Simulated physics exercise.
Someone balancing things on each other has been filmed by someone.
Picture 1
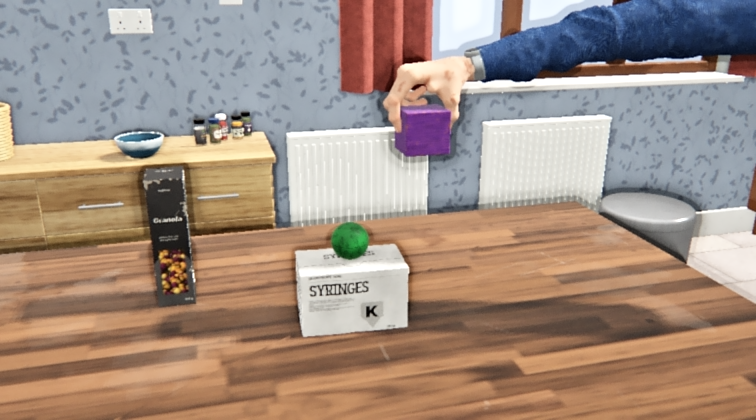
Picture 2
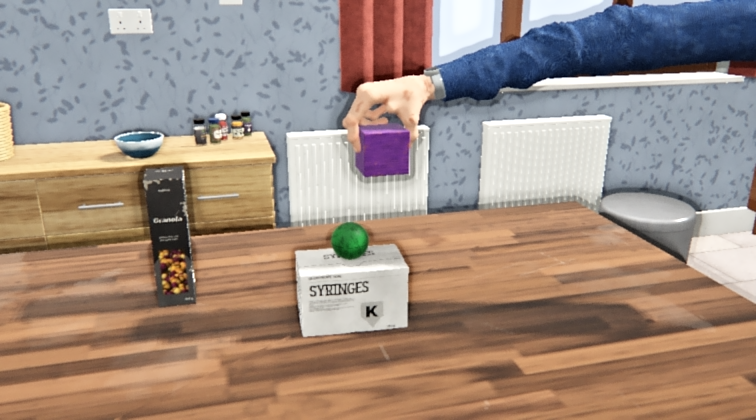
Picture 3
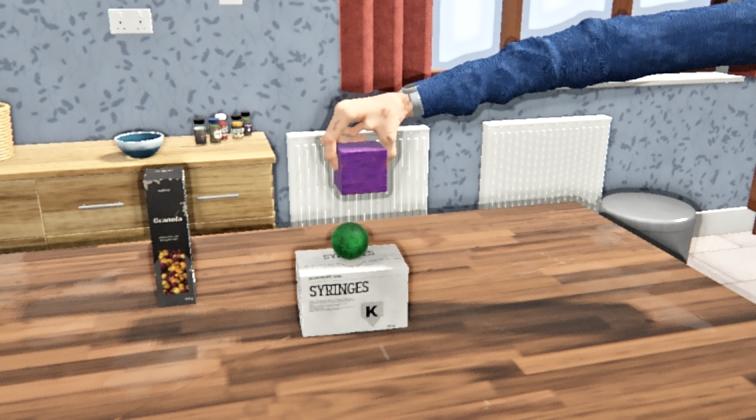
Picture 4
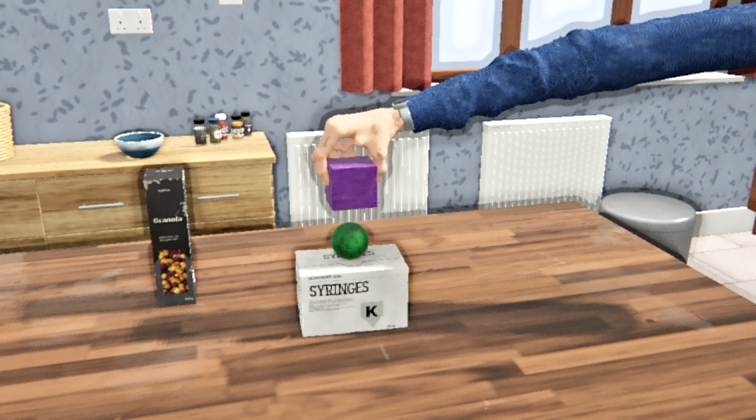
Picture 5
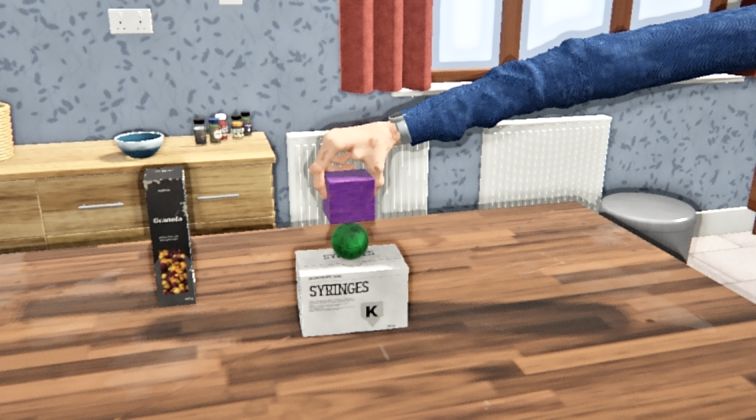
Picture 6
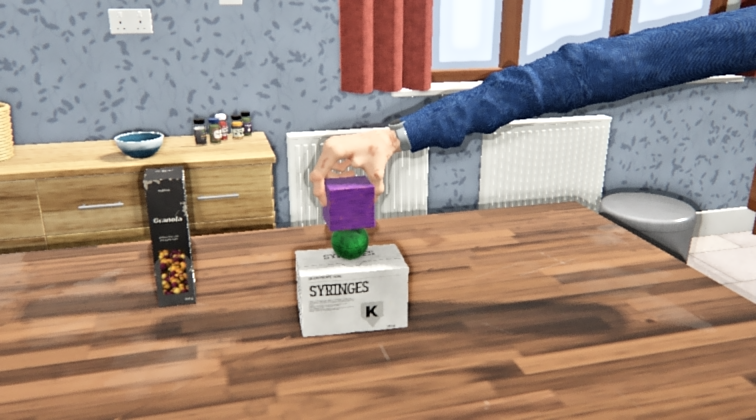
A hand moves a purple block left and lowers it onto a green ball atop a white box.
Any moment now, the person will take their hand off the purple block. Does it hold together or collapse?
It collapses.
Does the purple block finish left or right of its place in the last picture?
It shifts to the viewer's left.
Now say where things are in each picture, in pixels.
The first picture shows on its way; purple block (422, 130); black carton (171, 237).
The second picture shows on its way; purple block (382, 149); green ball (350, 241).
The third picture shows on its way; purple block (360, 167); white box (351, 289).
The fourth picture shows on its way; purple block (351, 183); black carton (171, 237).
The fifth picture shows on its way; purple block (348, 196); green ball (350, 241).
The sixth picture shows in place under the hand; purple block (348, 203); white box (351, 289).
Then, 0.50 s on from there, purple block turned 39° from how it was put near (323, 212).
Then, 0.70 s on from there, purple block now fallen.
Then, 0.80 s on from there, things are still on the move.
Then, 0.90 s on from there, as before.
In the end, fallen, purple block; the other 3 unmoved. At the end, from the last picture's camera, purple block near (179, 321). The pile loses its balance.
